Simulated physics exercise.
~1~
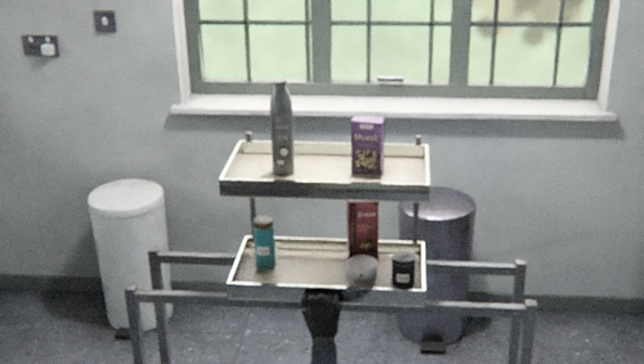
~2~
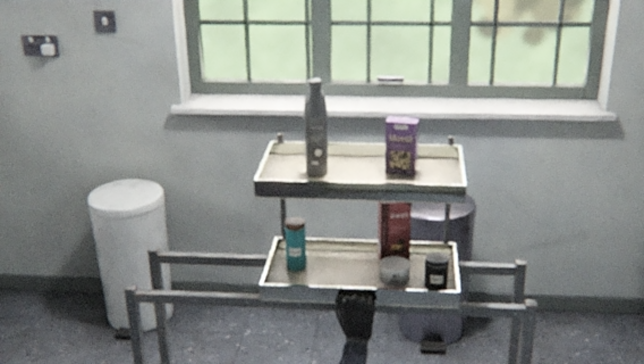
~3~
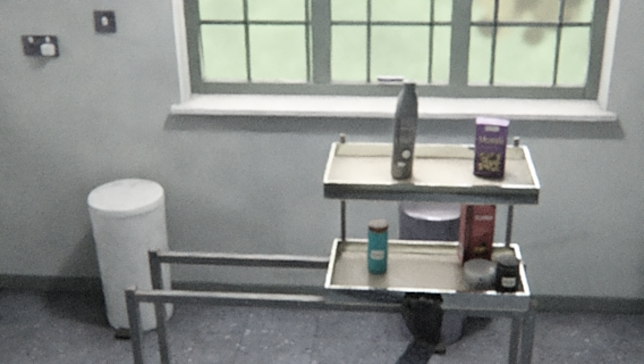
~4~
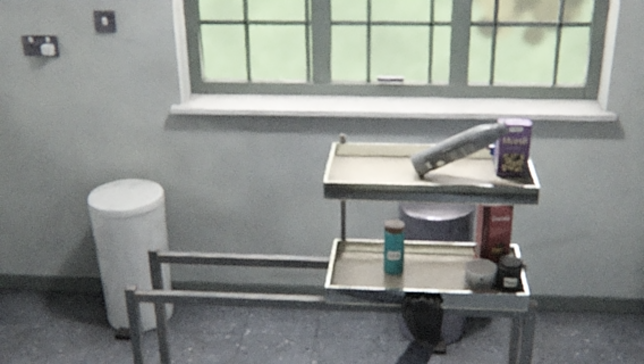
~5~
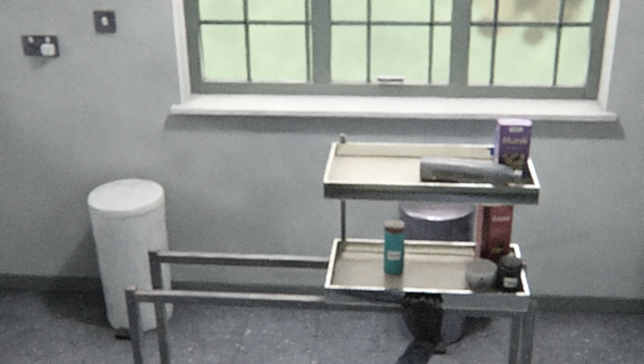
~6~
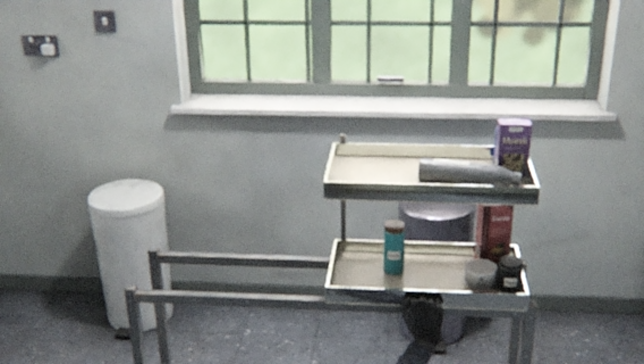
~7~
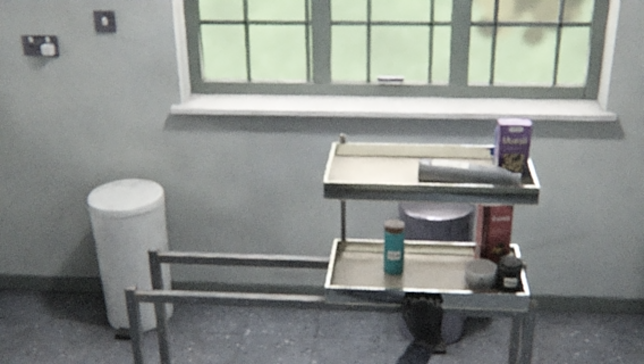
Grey bottle toppling towards a purple carton as a two-tier tray slides right and stops, ending on its side on the upper shelf.
